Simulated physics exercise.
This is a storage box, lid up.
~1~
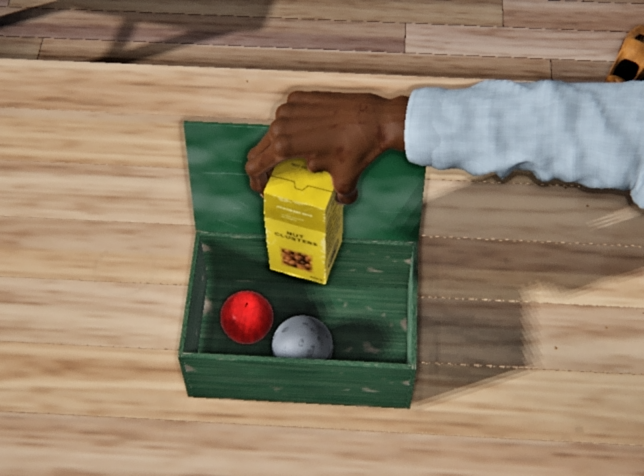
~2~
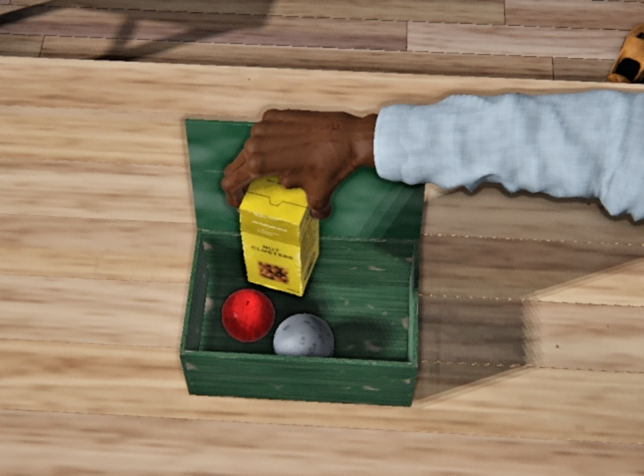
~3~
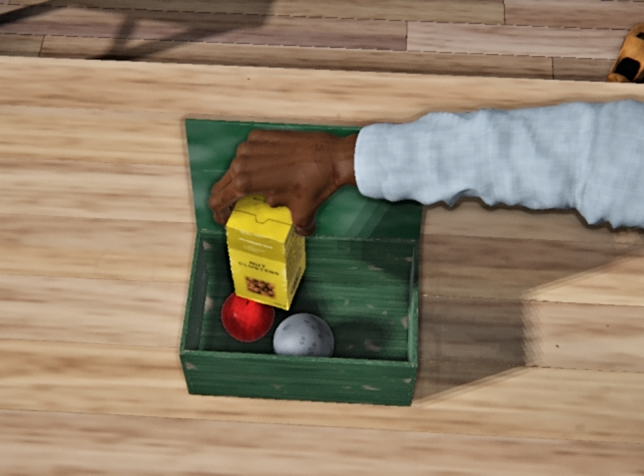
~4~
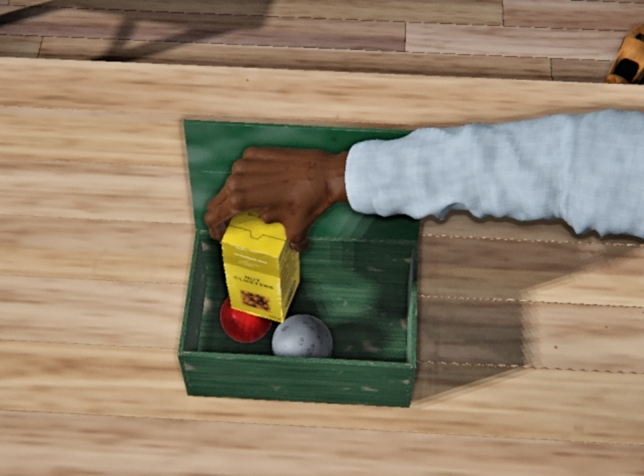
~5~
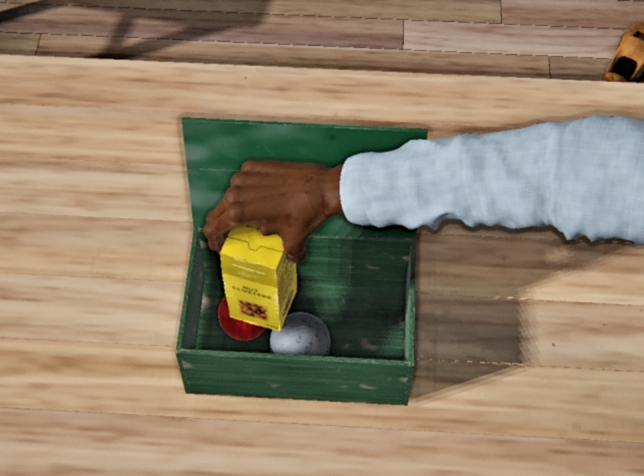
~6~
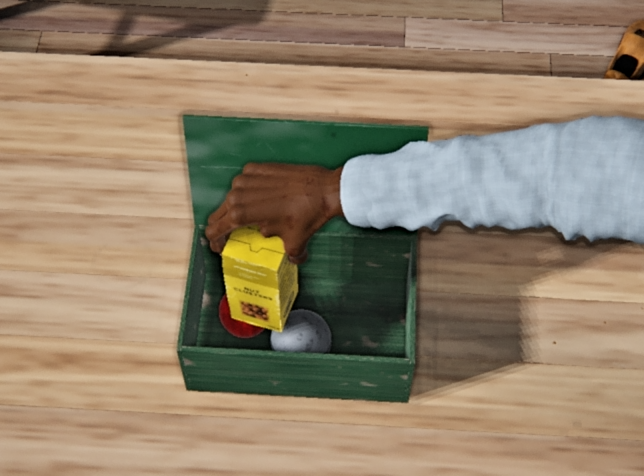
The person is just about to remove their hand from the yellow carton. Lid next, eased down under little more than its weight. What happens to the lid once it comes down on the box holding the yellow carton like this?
It comes down fully.
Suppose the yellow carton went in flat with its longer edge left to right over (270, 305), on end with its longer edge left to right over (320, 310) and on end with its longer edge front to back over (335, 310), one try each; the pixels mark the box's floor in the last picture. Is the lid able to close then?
Lid down; lid left open; lid left open.
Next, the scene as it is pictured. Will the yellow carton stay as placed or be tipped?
In the end, it winds up askew.
Then, 0.60 s after the last picture, yellow carton on its side near (331, 289); red apple rolled about its own width; grey ball rolled a little.
Then, 1.70 s after the last picture, lid 47° above the rim; yellow carton on its side near (333, 290); red apple rolled about its own width; grey ball rolled a little.
At rest, lid shut; tipped over in the box, yellow carton; moved from the start, red apple; grey ball in place. Seen from the same camera at the end, yellow carton near (333, 290).
